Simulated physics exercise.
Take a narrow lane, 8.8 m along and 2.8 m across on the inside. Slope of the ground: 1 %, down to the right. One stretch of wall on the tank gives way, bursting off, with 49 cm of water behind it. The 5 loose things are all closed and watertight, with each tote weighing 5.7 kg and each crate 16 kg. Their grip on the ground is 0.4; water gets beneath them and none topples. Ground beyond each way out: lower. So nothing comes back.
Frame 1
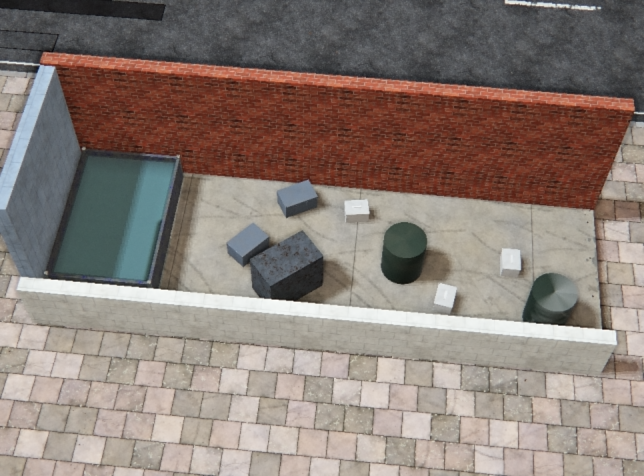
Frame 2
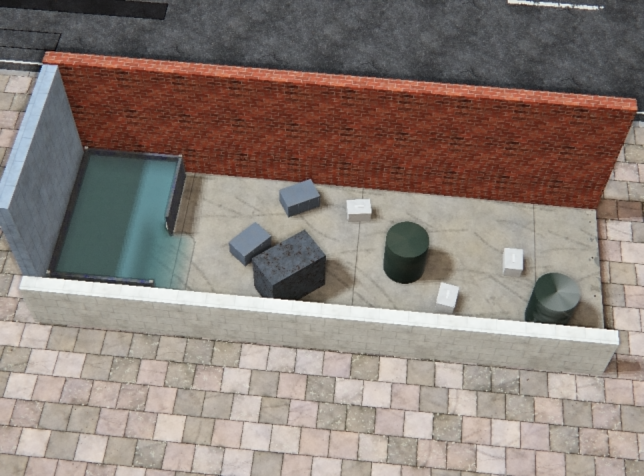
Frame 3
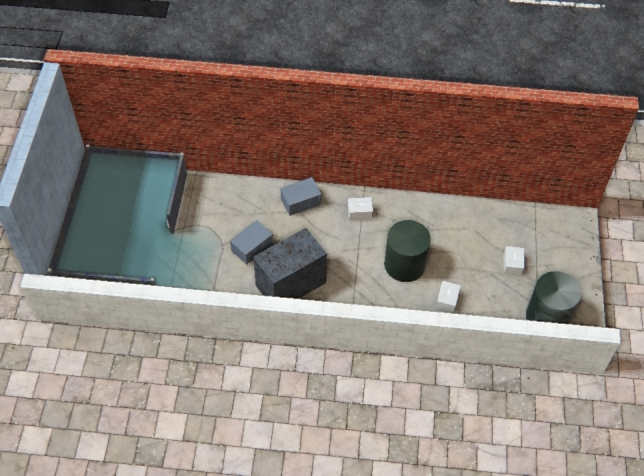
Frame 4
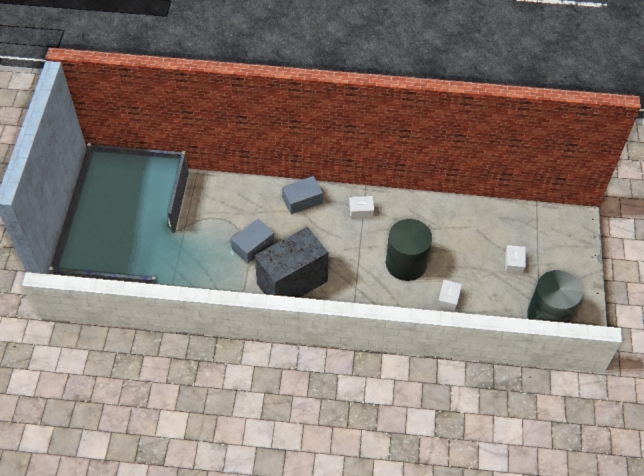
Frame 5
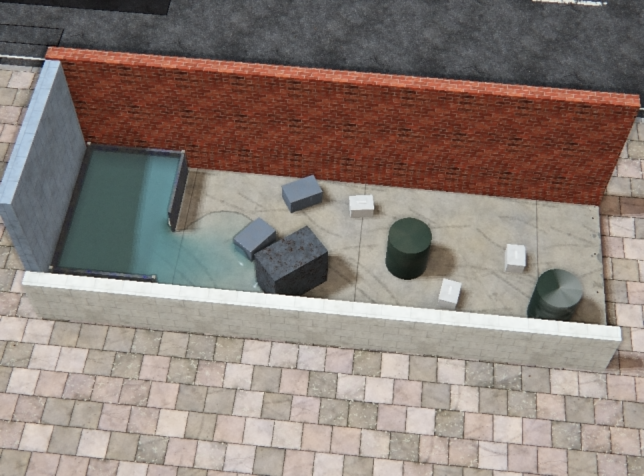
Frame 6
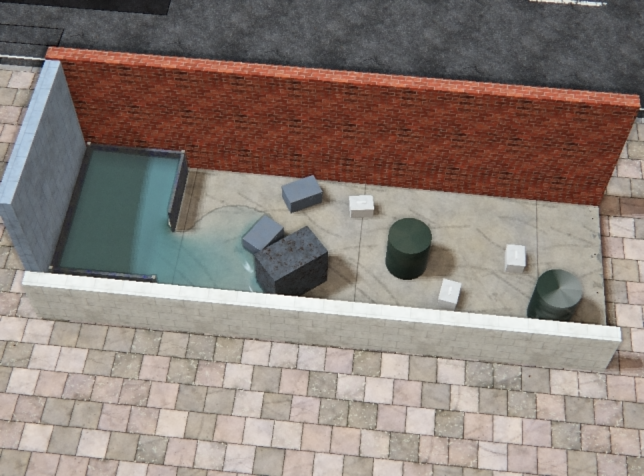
Water pouring from a broken tank at left, spreading right across a walled lane and nudging a grey-blue block beside a darker one.
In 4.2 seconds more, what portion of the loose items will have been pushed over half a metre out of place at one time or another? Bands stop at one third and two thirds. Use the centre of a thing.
Watching it, I'd say two thirds and upward.
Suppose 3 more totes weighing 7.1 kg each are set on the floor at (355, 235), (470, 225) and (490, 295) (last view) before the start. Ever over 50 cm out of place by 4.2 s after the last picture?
In sequence: Exceeds it / exceeds it / falls below it.
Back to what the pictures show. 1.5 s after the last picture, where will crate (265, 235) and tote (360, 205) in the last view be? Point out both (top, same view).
Around (391, 193) and (414, 191).
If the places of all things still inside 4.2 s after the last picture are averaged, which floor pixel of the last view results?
They're centred close to (478, 258).
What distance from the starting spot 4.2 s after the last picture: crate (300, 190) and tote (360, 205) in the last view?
In order: 80 cm, then washed out.
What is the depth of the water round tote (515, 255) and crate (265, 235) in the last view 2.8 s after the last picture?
Roughly 3 and 6 cm.
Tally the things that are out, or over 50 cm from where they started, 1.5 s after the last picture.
2.
Then, 0.4 s after the last picture 1 of 5 are over 50 cm from their spots; 0 afloat.
Then, 1.5 s after the last picture 2 of 5 are over 50 cm from their spots; 0 afloat.
Then, 2.8 s after the last picture 3 of 5 are over 50 cm from their spots; 1 afloat.
Then, 4.2 s after the last picture 5 of 5 are over 50 cm from their spots, and 5 have been at some point; 1 afloat.
